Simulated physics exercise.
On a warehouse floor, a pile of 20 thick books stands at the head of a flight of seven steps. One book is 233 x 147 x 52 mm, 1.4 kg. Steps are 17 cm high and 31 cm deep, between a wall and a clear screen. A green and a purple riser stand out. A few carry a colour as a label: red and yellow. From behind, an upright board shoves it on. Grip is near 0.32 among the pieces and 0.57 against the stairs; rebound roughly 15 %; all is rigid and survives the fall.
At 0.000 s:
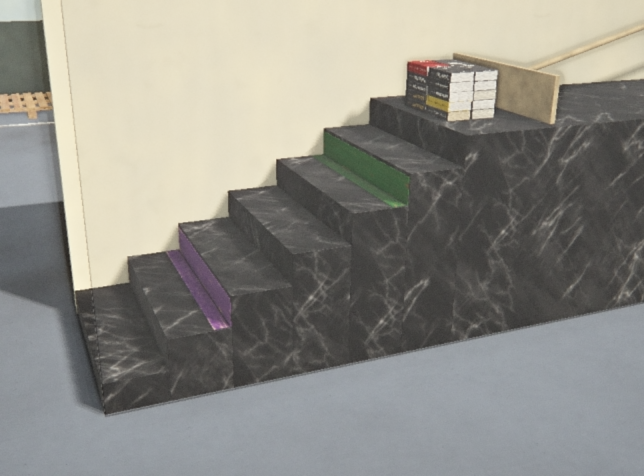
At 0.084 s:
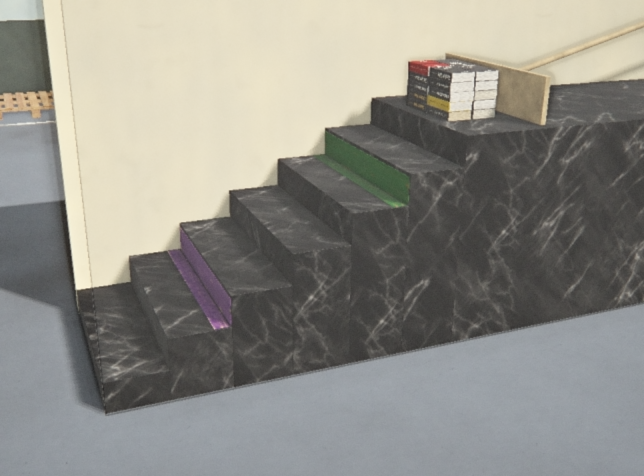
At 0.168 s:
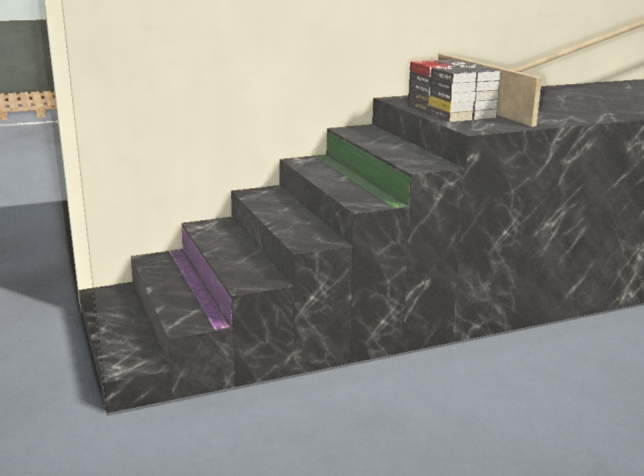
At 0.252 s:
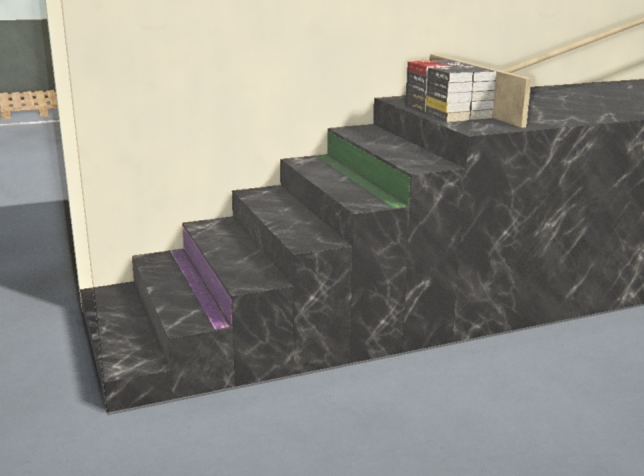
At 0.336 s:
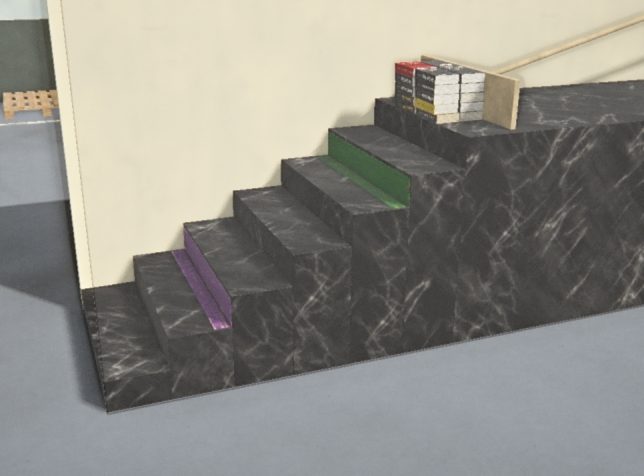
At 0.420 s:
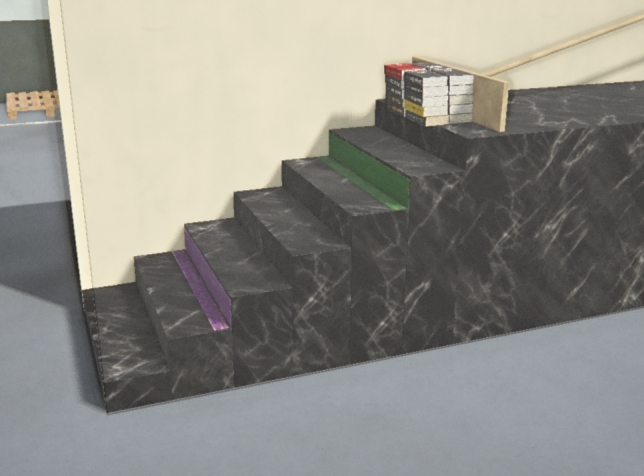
A neat stack of thick books, mostly black and white with a red one at the upper left and a yellow one lower down, sits atop dark, white-veined marble steps, seen from the side and slightly above. An upright wooden board stands to its right, with purple and green risers below and a cream wall behind. The board slides left, then pushes the stack along, as the camera shifts slightly.
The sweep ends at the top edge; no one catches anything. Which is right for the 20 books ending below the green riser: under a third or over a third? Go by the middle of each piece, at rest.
More than a third of them.
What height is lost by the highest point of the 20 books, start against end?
About 25 cm.
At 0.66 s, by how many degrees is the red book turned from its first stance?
About 15°.
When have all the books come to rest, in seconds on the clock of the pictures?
Around 3.0 s.
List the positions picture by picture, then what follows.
In the first picture (places mark the middle of the side facing us; the camera moves round a little), board (557, 86) 56 cm from the edge; green riser, near end, (391, 201); purple riser, near end, (216, 320); yellow book (460, 106); red book (417, 69); nothing disturbed.
Board (548, 86) 49 cm from the edge; red book (418, 68), in the second picture.
Board (538, 88) 42 cm from the edge; red book (419, 69), in the third picture.
Board (528, 89) 35 cm from the edge; yellow book (459, 107) shifted 24 mm; red book (417, 69) shifted 21 mm; 20 disturbed, none below the green riser, in the fourth picture.
Board (517, 90) 29 cm from the edge; red book (404, 70) shifted 10 cm; yellow book (446, 109) shifted 10 cm; 20 disturbed, none below the green riser, in the fifth picture.
Board (506, 93) 22 cm from the edge; green riser, near end, (392, 203); purple riser, near end, (217, 321); red book (393, 72) shifted 17 cm; yellow book (436, 111) shifted 16 cm; 20 disturbed, none below the green riser, in the sixth picture.
After 0.66 s, none of the 20 books below the green riser, 20 disturbed; red book leaning 15°, 16 cm lower; yellow book leaning 13°, 15 cm lower.
After 1.26 s, 14 of the 20 books below the green riser; yellow book upside down; red book leaning 38°, 68 cm lower.
At rest (3.4 s), 15 of the 20 books below the green riser; yellow book upside down; red book 1.22 m lower. That is 75 per cent. As the last picture would show them, middles, yellow book near (343, 186), red book near (108, 291).
